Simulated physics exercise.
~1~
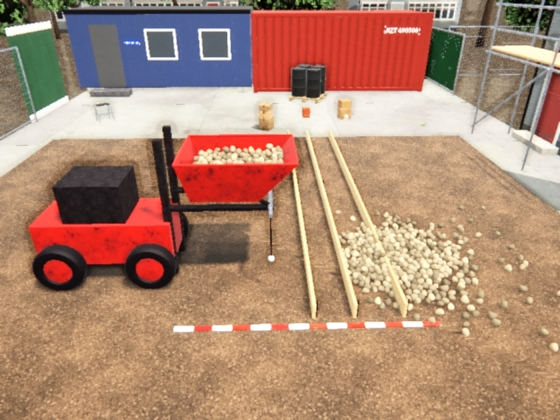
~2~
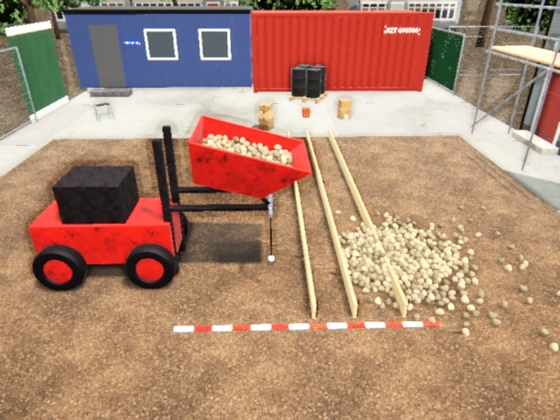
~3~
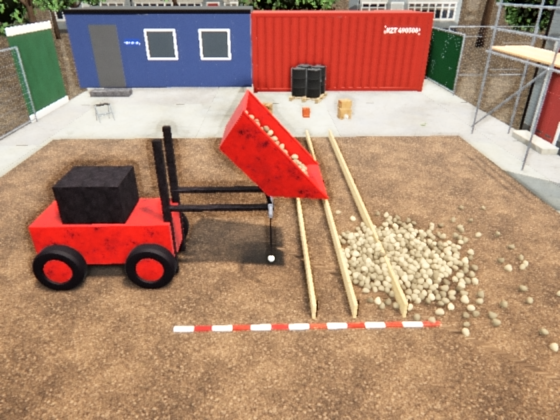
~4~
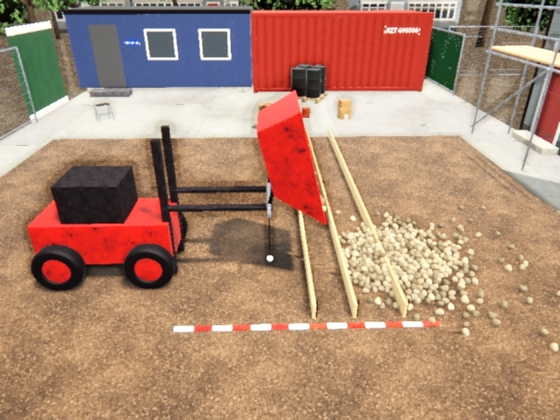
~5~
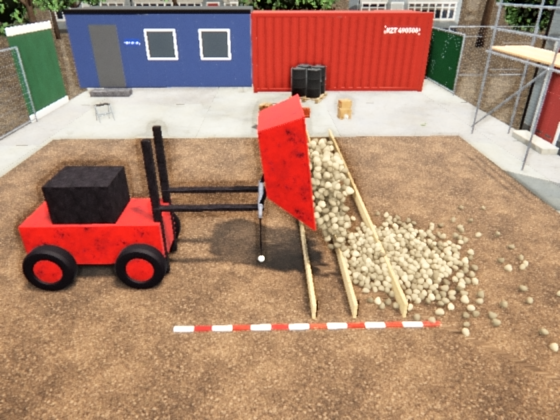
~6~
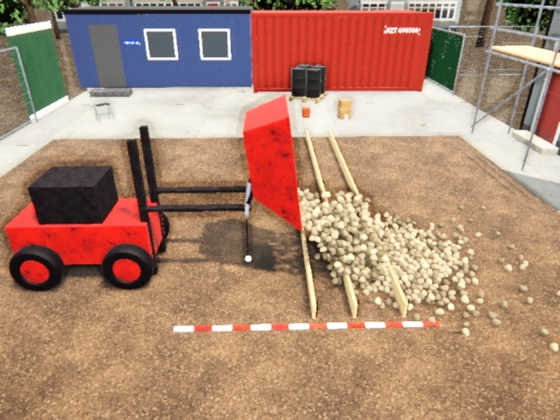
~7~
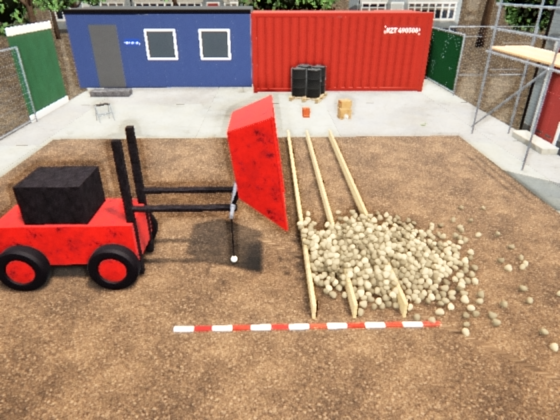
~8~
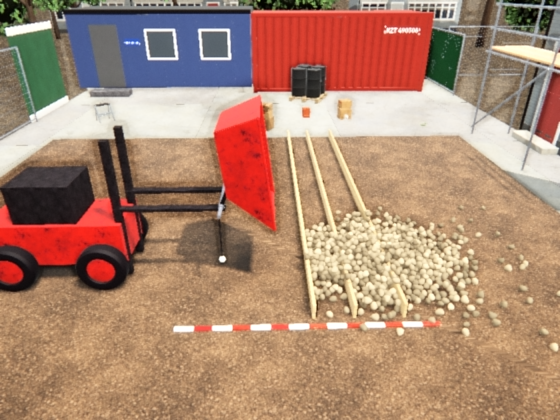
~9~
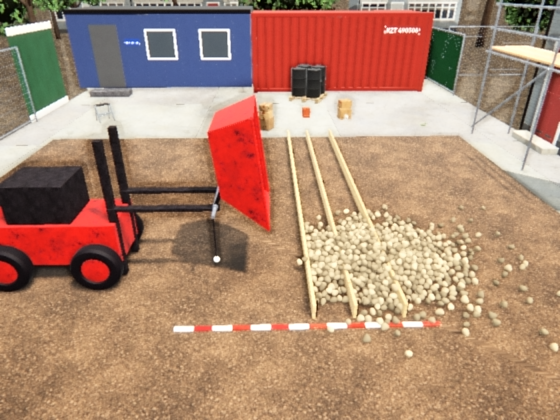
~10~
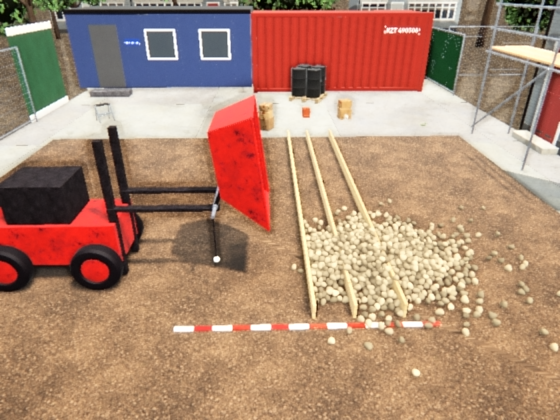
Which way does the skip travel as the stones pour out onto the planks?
It travels to the left, carried by the truck as it backs away from the heap.
